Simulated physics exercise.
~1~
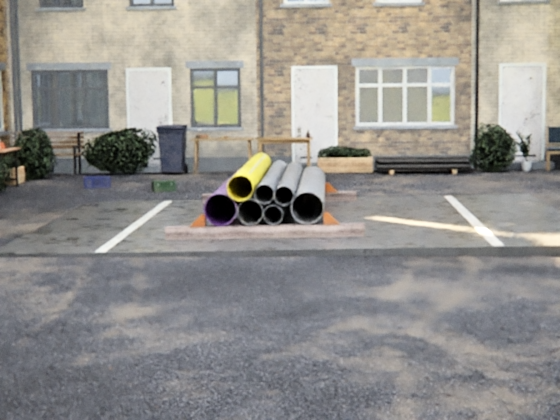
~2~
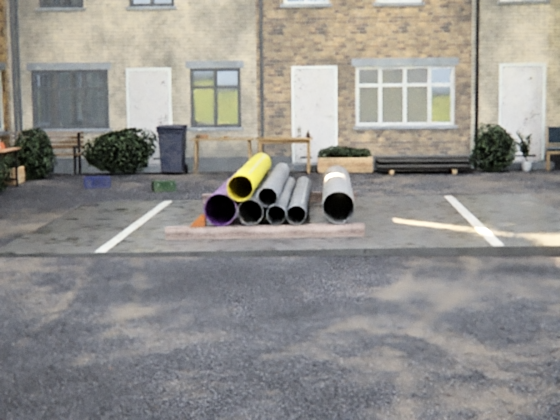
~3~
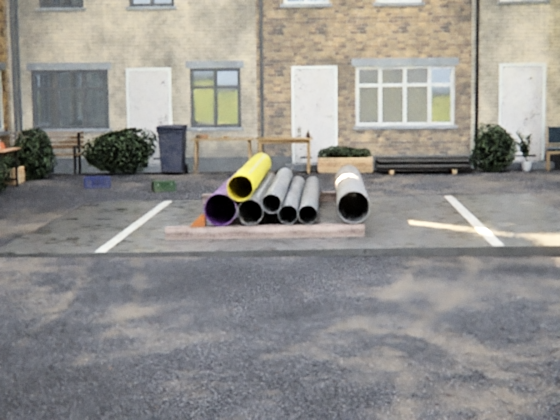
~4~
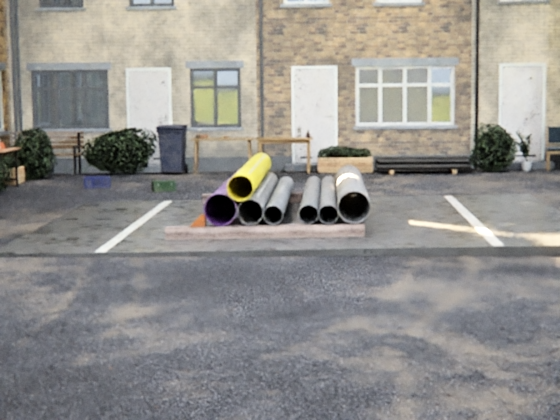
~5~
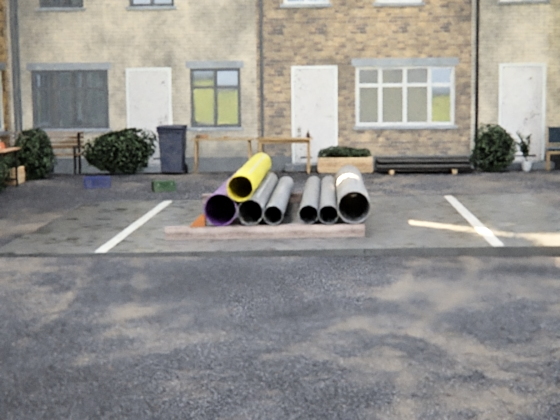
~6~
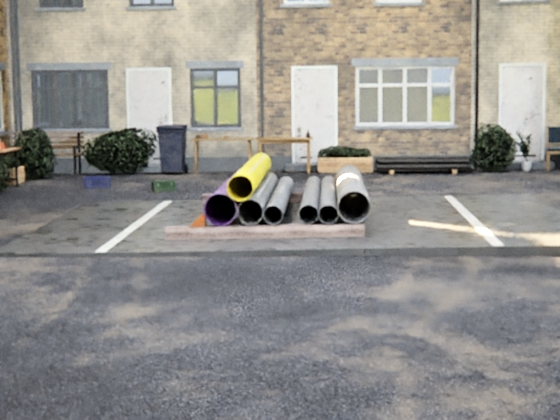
The clip opens on seven plastic pipes stacked end-on across low bearers, between two white lines in front of a row of houses, with an orange wedge at each foot. The right wedge disappears, and the large grey pipe on that side rolls right as the smaller grey ones slump after it. Another grey pipe sinks from the upper layer into the bottom row. Two small grey pipes then shift right, stopping beside the large one and leaving a gap. The purple pipe stays at the left with the yellow one resting above, and everything lies still, no pipe past either line.
